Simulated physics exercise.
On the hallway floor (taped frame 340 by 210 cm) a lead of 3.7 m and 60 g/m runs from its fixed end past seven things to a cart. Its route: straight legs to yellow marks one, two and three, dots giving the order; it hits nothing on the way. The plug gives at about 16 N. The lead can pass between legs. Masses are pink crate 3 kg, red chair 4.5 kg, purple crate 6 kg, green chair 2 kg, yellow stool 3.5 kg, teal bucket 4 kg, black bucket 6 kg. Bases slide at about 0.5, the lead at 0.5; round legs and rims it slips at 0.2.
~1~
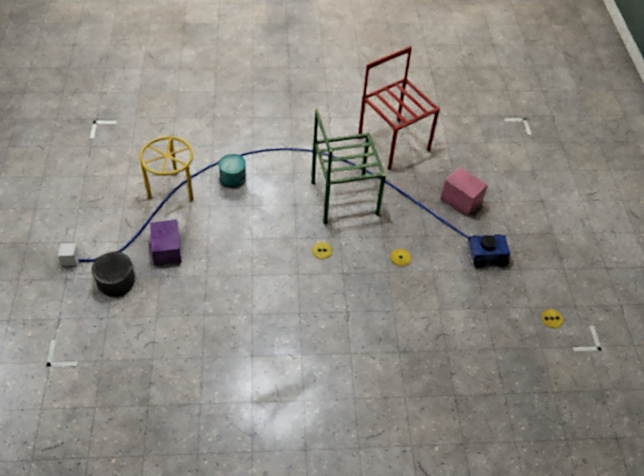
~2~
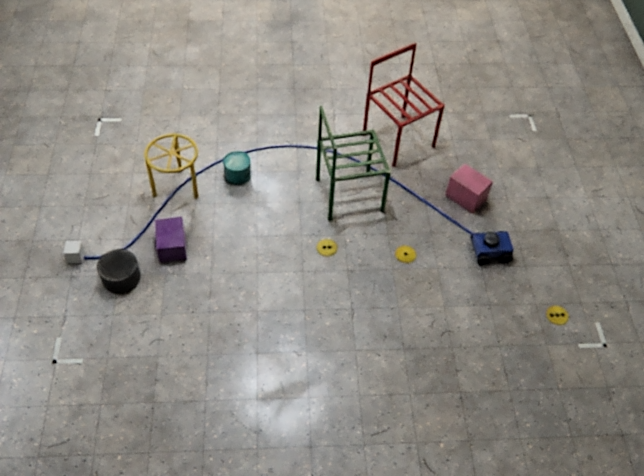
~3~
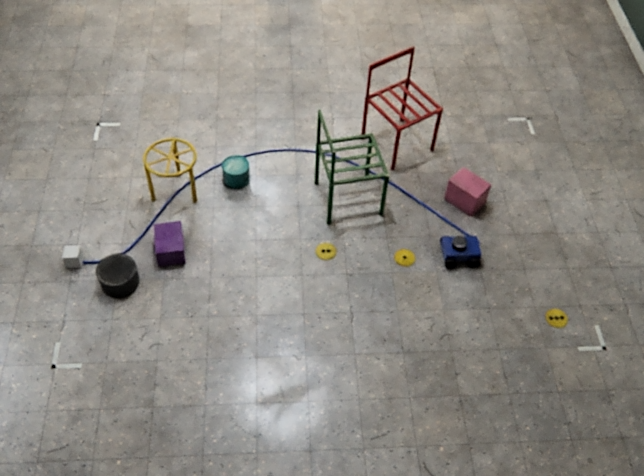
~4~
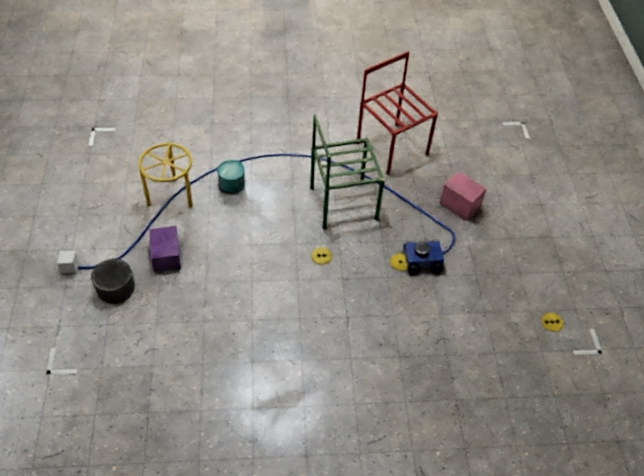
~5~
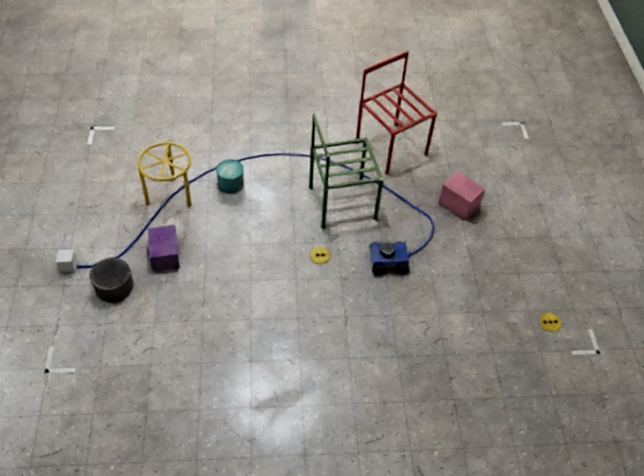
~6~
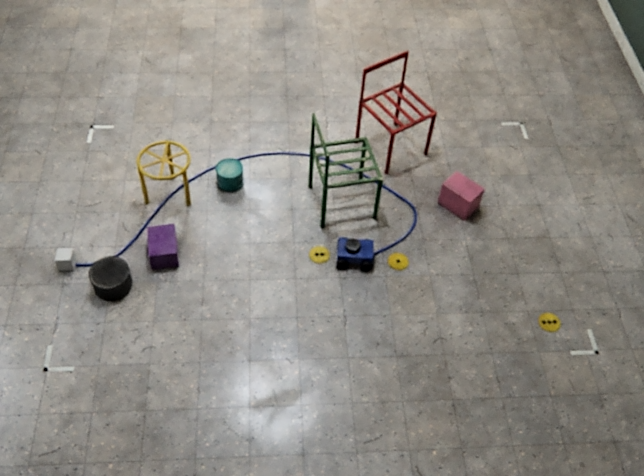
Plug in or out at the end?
The plug gets yanked out.
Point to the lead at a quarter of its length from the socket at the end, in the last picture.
Near (308, 129).
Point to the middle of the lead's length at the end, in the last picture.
At about (360, 187).
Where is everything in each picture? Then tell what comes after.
Green chair (349, 157); pink crate (467, 182); teal bucket (232, 163); marks (401, 258) (322, 251) (552, 319); lead runs through (124, 248) (278, 149) (447, 224); cart (494, 253), in the first picture.
Lead runs through (129, 245) (283, 146) (452, 220); cart (497, 250), in the second picture.
Lead runs through (128, 250) (282, 150) (451, 224); cart (466, 254), in the third picture.
Lead runs through (123, 255) (277, 155) (447, 228); cart (430, 260), in the fourth picture.
Lead runs through (122, 254) (276, 154) (433, 232); cart (396, 260), in the fifth picture.
Green chair (346, 161); pink crate (464, 186); teal bucket (229, 168); lead runs through (121, 252) (276, 153) (407, 235); cart (362, 257), in the sixth picture.
Next, cart at (348, 262), lead slack at the fixed end; nothing else has moved.
Then, cart at (417, 282), lead slack at the fixed end; nothing else has moved.
After that, cart at (488, 302), lead slack at the fixed end; nothing else has moved.
Later, cart at (550, 322), plug out; green chair 11 cm off its start.
At the end, cart at (550, 322), plug out; green chair 11 cm off its start at (340, 172).
